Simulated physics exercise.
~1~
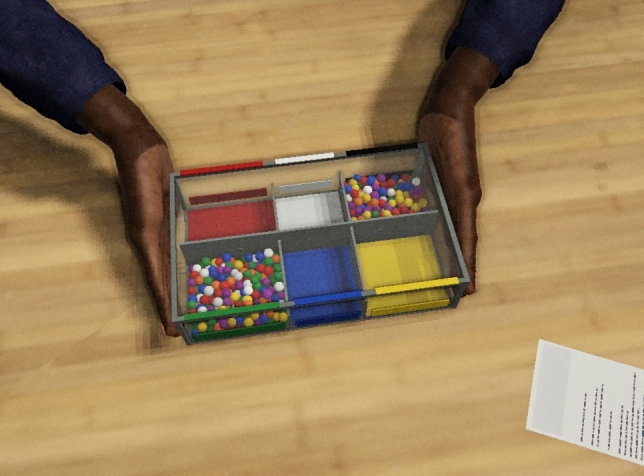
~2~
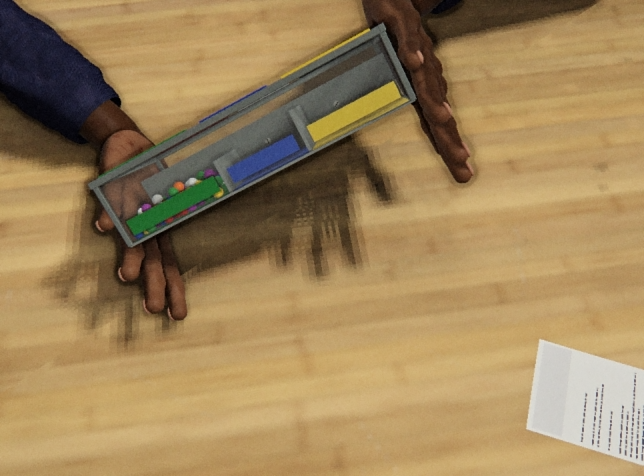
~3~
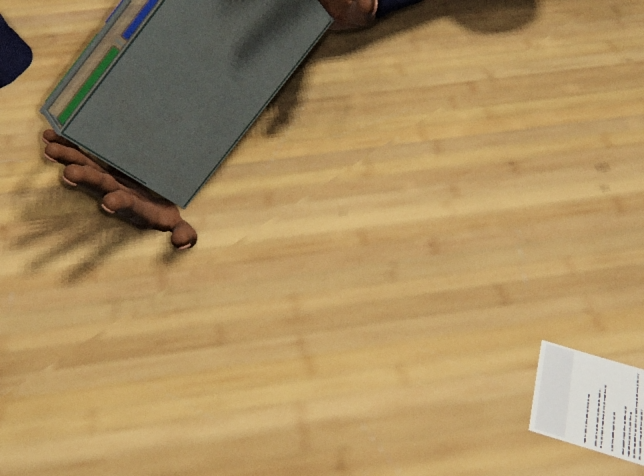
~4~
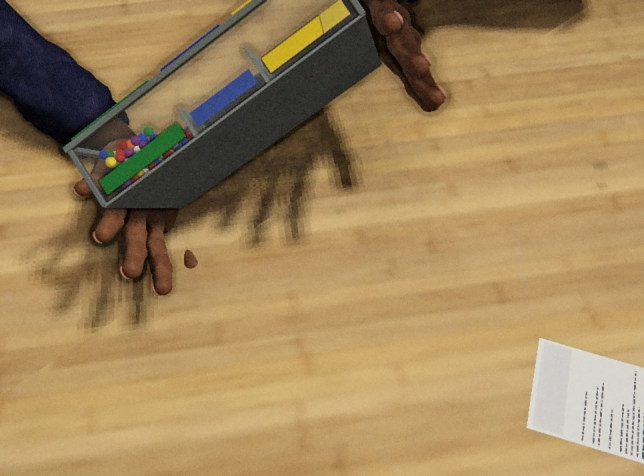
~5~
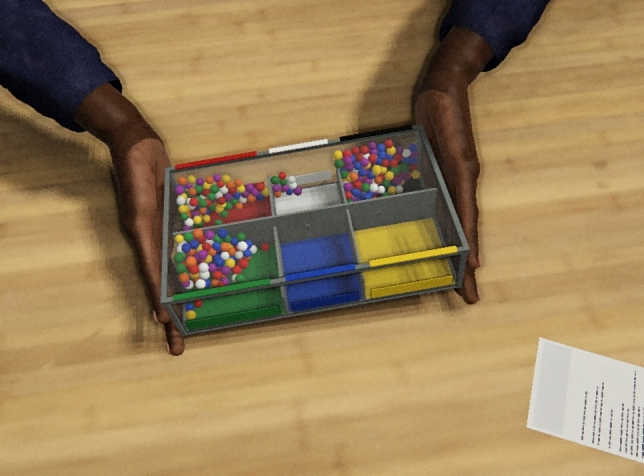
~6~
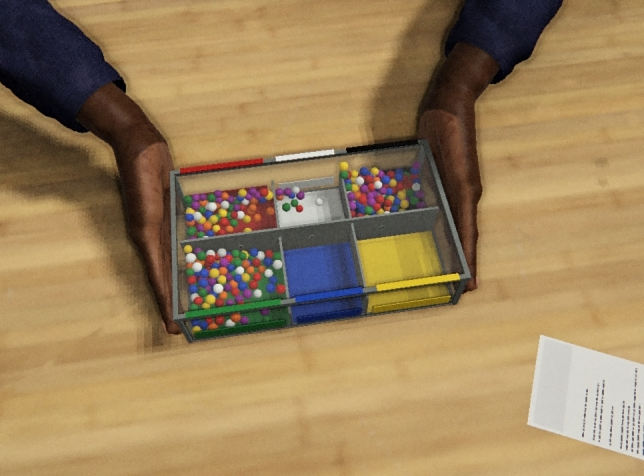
The clip shows two hands tilting a clear-lidded sorting box of small colourful beads up and over until its grey underside shows, then lowering it flat again, with beads now in the red, white, green and black compartments and the blue and yellow ones empty.
